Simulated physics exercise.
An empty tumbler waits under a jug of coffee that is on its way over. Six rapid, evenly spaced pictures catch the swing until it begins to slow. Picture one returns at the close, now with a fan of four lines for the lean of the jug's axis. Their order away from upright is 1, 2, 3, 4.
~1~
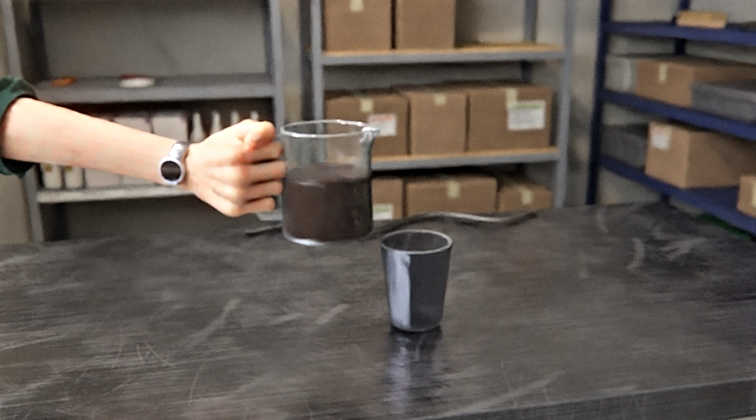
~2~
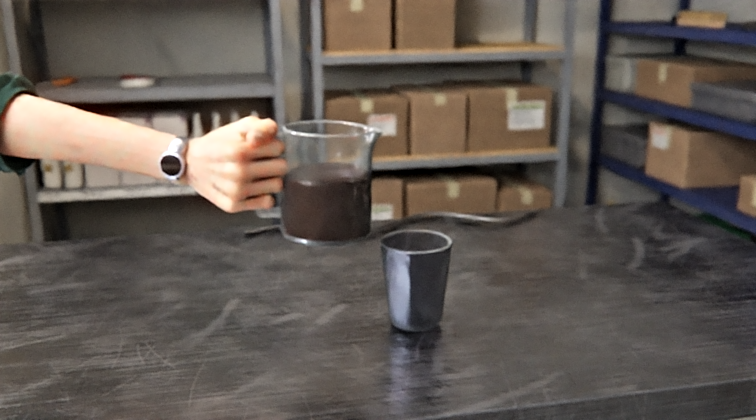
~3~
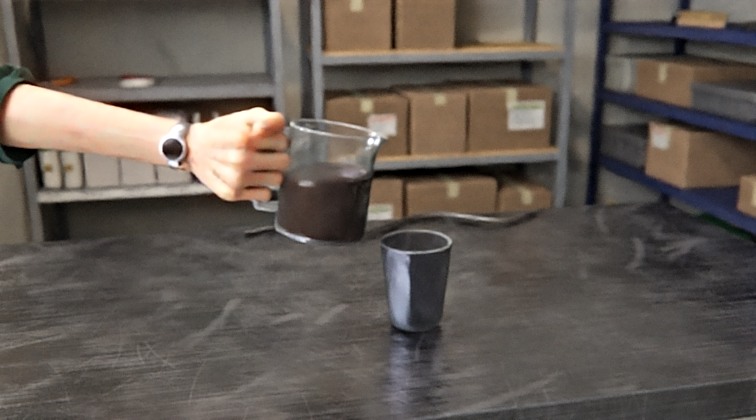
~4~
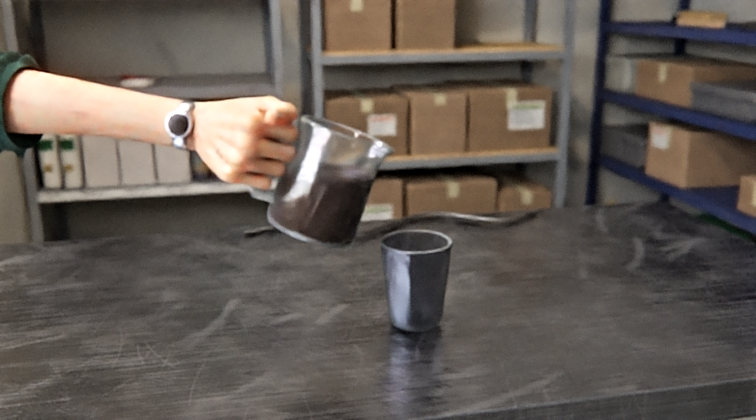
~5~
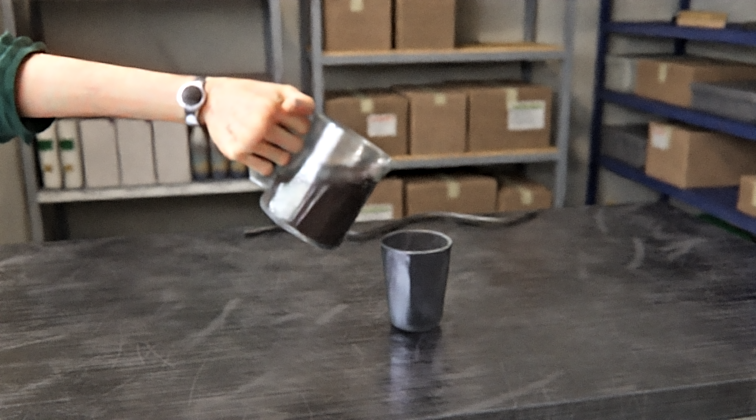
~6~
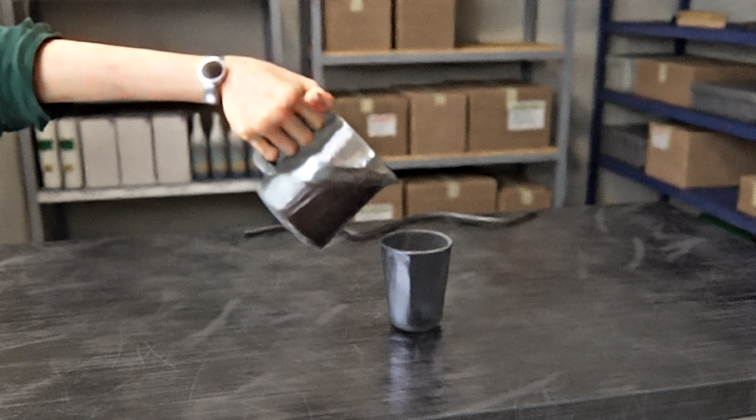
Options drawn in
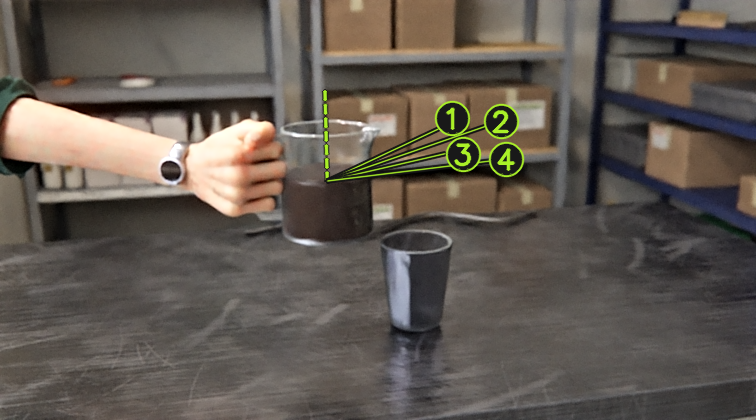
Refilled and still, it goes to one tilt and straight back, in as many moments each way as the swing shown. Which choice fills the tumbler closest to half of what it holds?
Choose 1.
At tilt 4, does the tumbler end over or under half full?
Over.
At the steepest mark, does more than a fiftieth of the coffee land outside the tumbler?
Yes.
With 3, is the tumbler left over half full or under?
Over half.
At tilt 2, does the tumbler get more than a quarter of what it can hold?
Yes.
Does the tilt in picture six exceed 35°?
Yes, it does.
In lime, 1 at (438, 129); 2 at (485, 126); 3 at (445, 153); 4 at (489, 161).
With 1, the tumbler ends with about 49 % of what it can hold.
With 2, the tumbler ends with about 65 % of what it can hold.
With 3, the tumbler ends with about 76 % of what it can hold; 7 % of the coffee is spilt.
With 4, the tumbler ends with about 80 % of what it can hold; 16 % of the coffee is spilt.
